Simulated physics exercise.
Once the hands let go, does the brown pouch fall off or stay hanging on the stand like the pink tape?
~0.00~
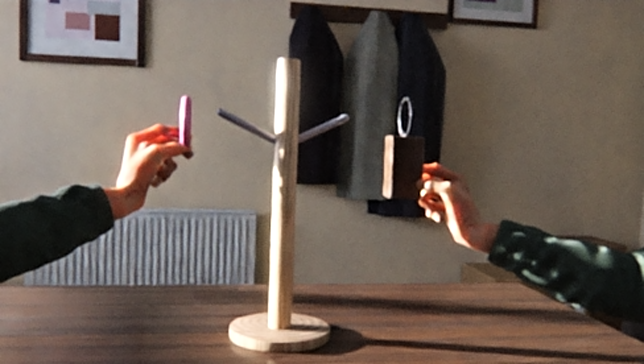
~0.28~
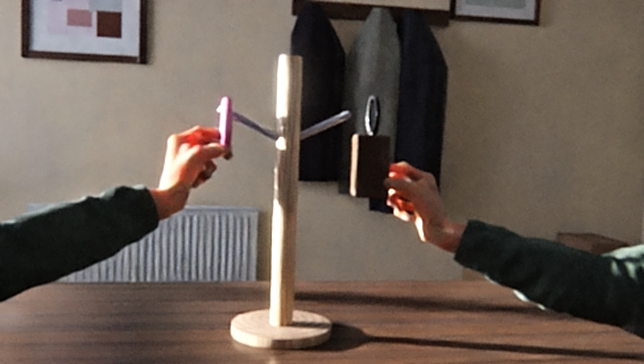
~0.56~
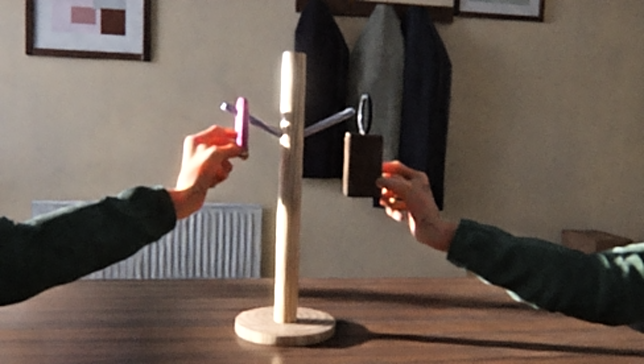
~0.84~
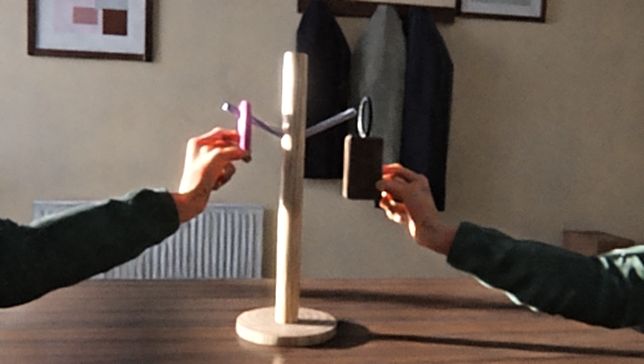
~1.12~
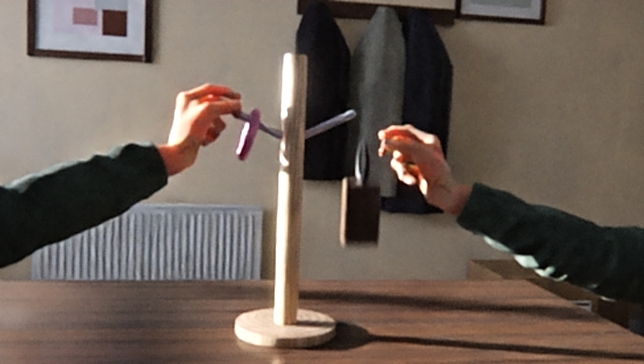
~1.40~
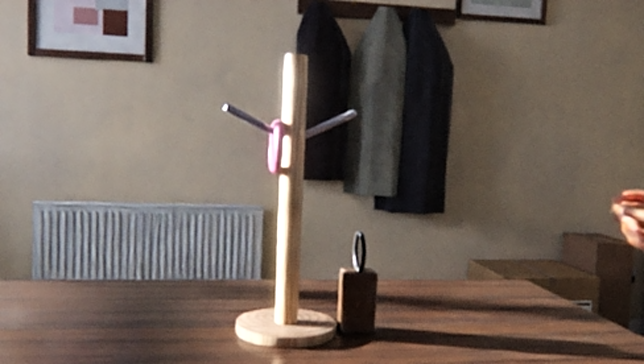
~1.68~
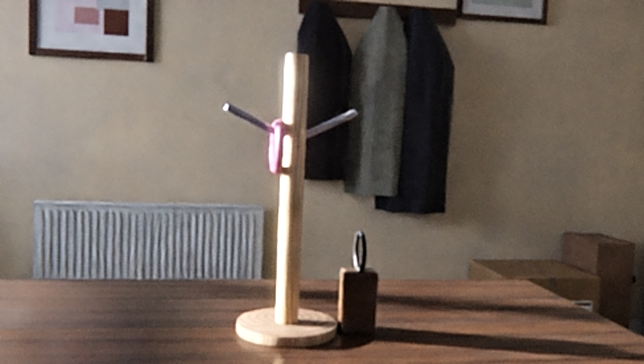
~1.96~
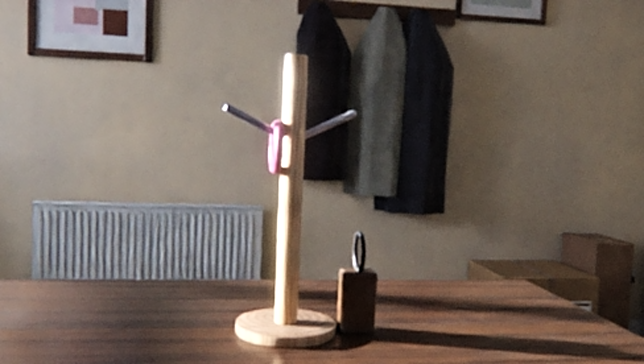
The brown pouch falls off and ends up on the table beside the stand's base, while the pink tape stays on its peg.
